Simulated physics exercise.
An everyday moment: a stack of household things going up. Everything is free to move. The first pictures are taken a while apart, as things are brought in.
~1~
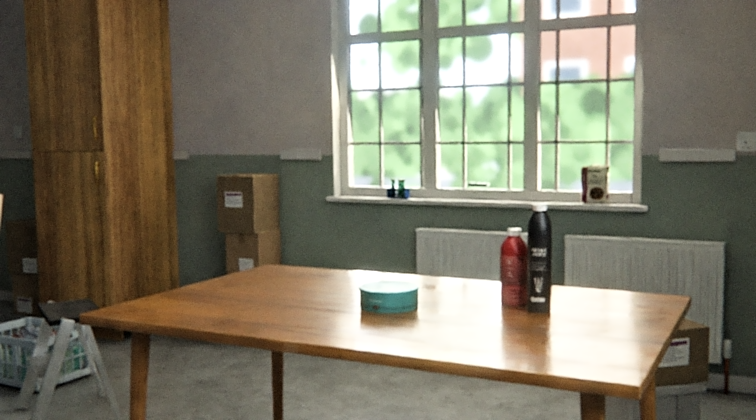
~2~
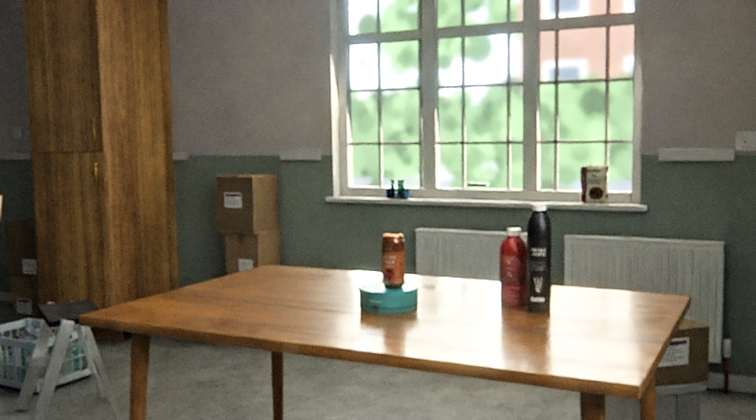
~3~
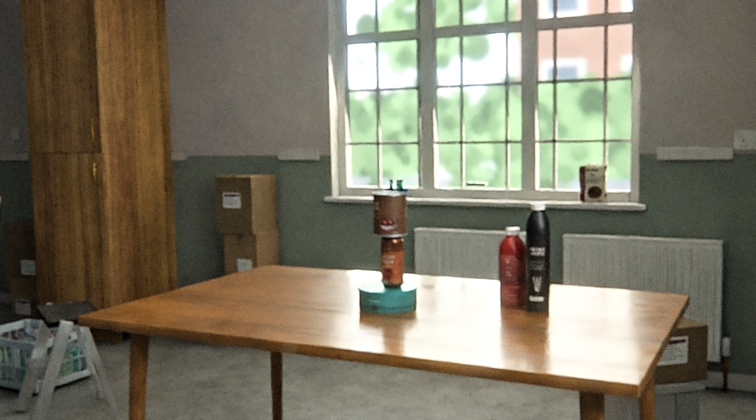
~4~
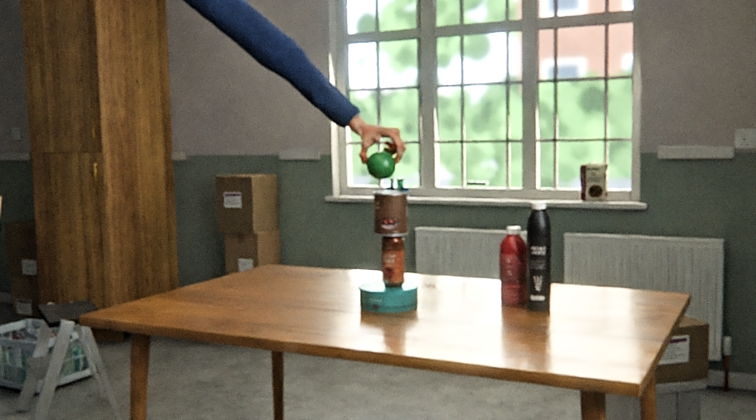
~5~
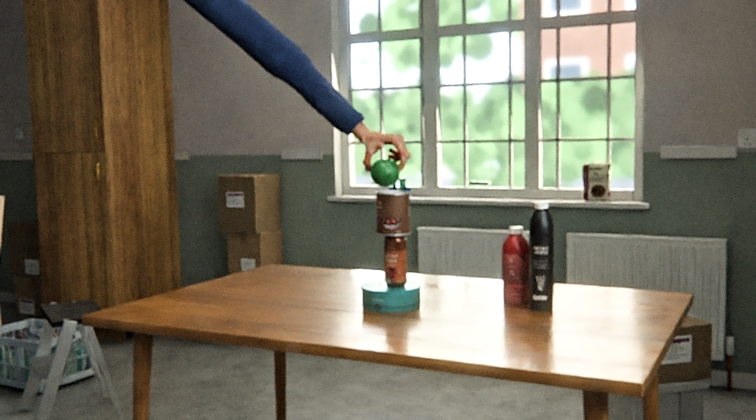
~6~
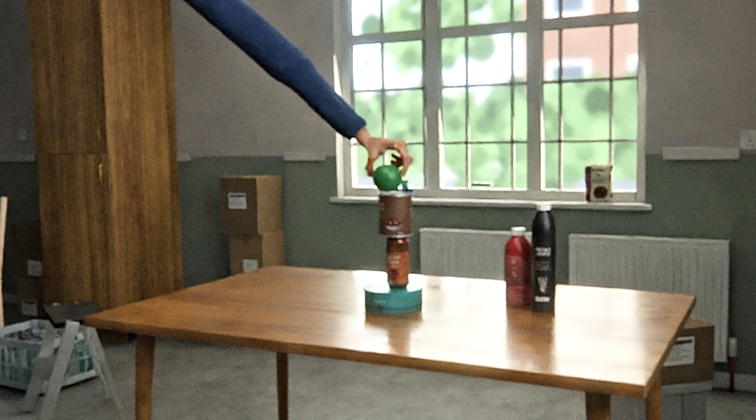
A stack grew on a wooden table as an orange can and then a brown tin appeared above a turquoise tub, and a blue-sleeved arm lowered a green apple onto the top.
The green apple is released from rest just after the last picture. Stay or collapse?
Outcome: The pile keeps its balance.
Then, 0.20 s later than the last frame, all is still.
Then, 0.30 s later than the last frame, green apple resting near (388, 179).
When it is over, all 6 as before. End places, in pixels of the last picture, green apple near (388, 179). The pile stays up.
